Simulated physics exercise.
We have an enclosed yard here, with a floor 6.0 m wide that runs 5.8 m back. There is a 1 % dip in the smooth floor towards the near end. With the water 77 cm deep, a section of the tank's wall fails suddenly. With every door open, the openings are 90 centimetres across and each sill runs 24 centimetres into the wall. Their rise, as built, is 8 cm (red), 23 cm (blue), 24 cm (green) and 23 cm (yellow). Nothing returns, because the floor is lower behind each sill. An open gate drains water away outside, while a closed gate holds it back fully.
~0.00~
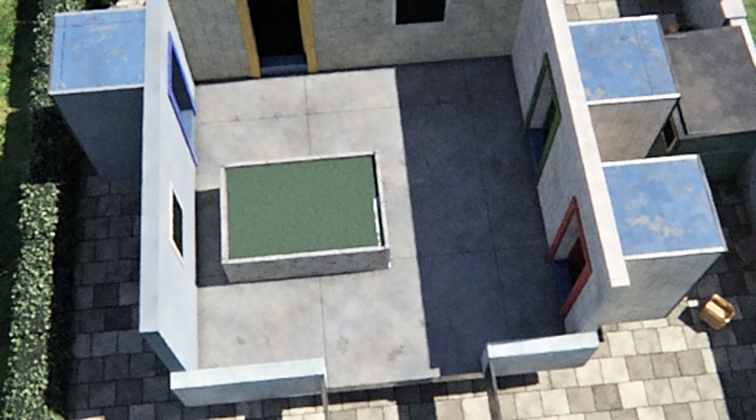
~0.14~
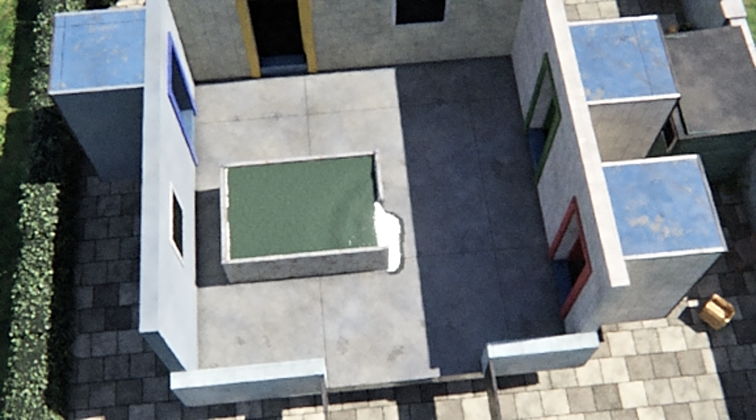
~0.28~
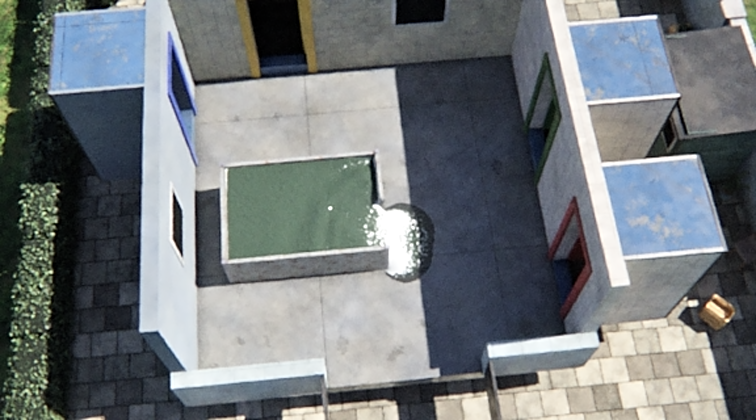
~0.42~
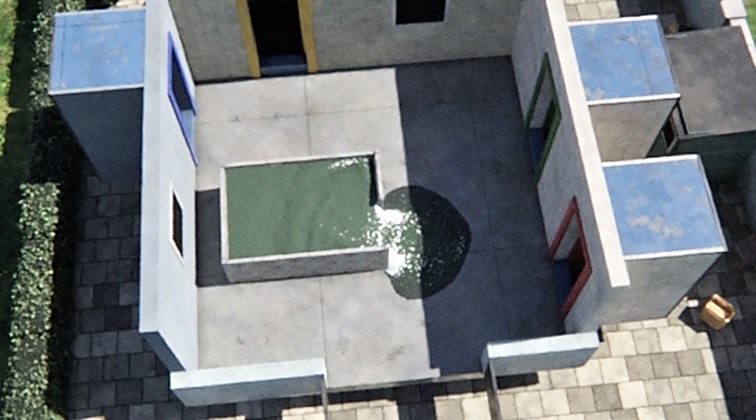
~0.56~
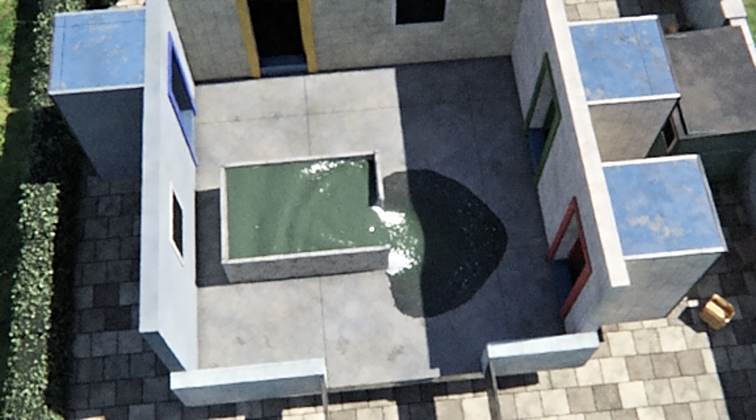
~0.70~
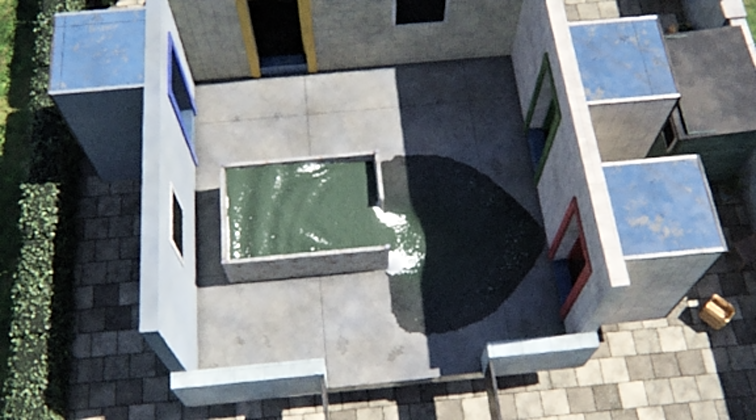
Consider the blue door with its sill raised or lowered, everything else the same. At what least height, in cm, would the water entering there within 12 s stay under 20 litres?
At about 7.5 cm.
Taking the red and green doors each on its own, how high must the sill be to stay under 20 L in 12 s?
Roughly 28 cm for the red door and roughly 17 cm for the green door.
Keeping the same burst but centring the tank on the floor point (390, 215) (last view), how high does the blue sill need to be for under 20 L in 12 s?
Some 8.0 cm.
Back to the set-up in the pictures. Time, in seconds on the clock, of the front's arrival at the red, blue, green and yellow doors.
The red door gets it at 0.9 s, the blue door at 5.5 s, the green door at 1.1 s and the yellow door at 4.0 s.
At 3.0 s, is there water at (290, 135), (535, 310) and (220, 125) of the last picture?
Listed order - unwetted, soaked through, unwetted.
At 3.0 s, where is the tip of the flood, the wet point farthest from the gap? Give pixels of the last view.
At about (509, 56).
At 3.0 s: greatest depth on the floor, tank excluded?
30 cm.
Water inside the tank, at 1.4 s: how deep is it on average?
The mean depth is about 56 cm.
After 1.4 s water covers 30 % of the floor, deepest (44 cm) near (388, 252); it has not reached the blue door.
After 3.0 s water covers 40 % of the floor, deepest (30 cm) near (528, 259); it has not reached the blue door.
After 12.0 s water covers 95 % of the floor, deepest (12 cm) near (199, 385); 9 cm at the blue door, 0 litres in over its 23 cm sill.
At the blue door as built, the water arrived by 5.6 s and peaked near 12 cm at 8.6 s.
Run again over the same 12 s with other heights there, 29 litres in over 7 cm, 5 litres over 9.5 cm. The limit of 20 litres is kept from about 7.5 cm up.
